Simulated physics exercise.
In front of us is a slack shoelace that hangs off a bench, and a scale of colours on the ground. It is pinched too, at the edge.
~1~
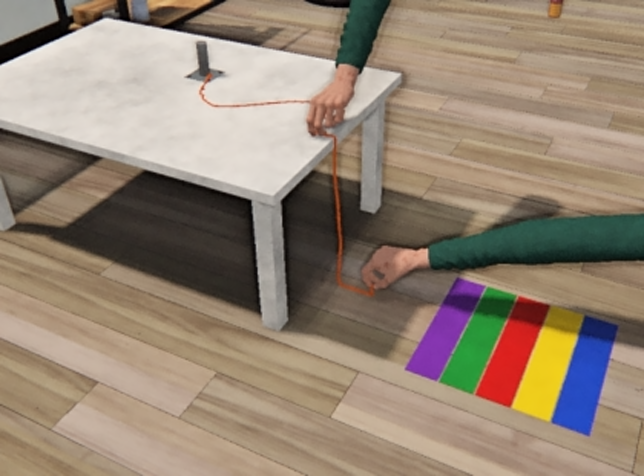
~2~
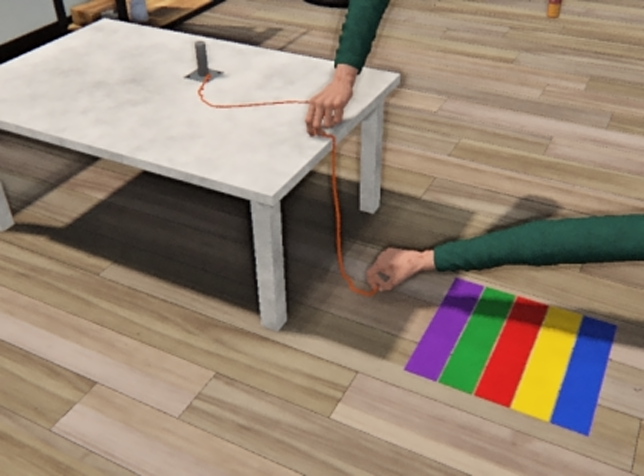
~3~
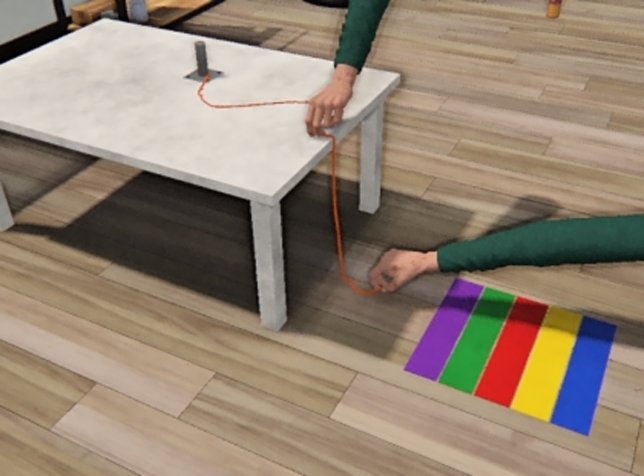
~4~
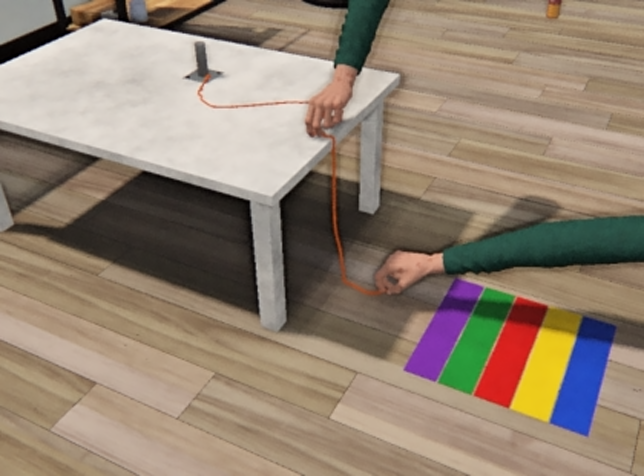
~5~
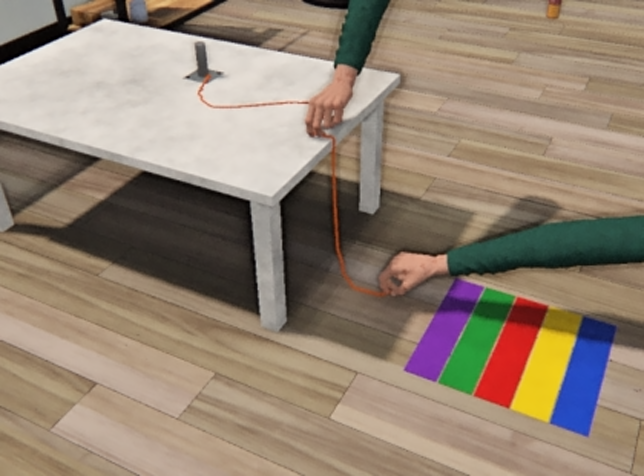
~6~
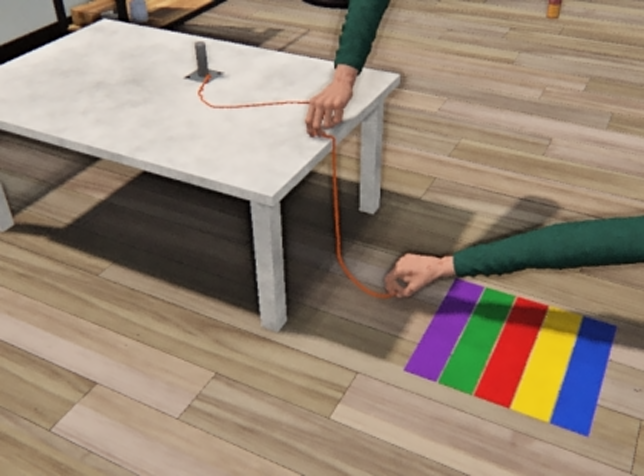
A slack orange shoelace hanging off a white bench was drawn slightly to the right by a hand near the floor, beside a striped colour scale, while another hand pinched it at the edge.
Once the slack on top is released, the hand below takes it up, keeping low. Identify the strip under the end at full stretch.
Strip: Blue.
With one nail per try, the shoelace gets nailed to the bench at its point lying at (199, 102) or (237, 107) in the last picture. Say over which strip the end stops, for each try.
Yellow; yellow.
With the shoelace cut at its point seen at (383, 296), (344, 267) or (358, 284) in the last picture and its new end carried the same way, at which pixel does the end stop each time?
Try 1: About (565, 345). Try 2: About (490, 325). Try 3: About (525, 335).
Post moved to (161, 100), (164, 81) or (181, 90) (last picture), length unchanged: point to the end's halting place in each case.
Close to (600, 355), (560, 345) and (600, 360) in that order.
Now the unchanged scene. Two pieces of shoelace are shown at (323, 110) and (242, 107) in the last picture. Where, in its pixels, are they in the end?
To (358, 142) for the first and to (287, 106) for the second.
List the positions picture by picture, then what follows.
In the first picture, end (373, 285); purple (431, 356); green (465, 368); red (501, 381); yellow (538, 394); blue (577, 407).
In the second picture, end (378, 287); shoelace through (203, 89) (242, 106) (317, 104) (327, 136) (336, 203) (341, 266).
In the third picture, end (381, 288).
In the fourth picture, end (386, 290); shoelace through (202, 90) (242, 106) (317, 105) (327, 137) (334, 202) (342, 267).
In the fifth picture, end (390, 292).
In the sixth picture, end (396, 293); shoelace through (203, 90) (242, 107) (317, 105) (327, 137) (336, 203) (344, 268).
Soon after, end near (531, 336); over red.
Then, end near (572, 349); over yellow.
At full stretch, end near (596, 356); over blue. The blue one.
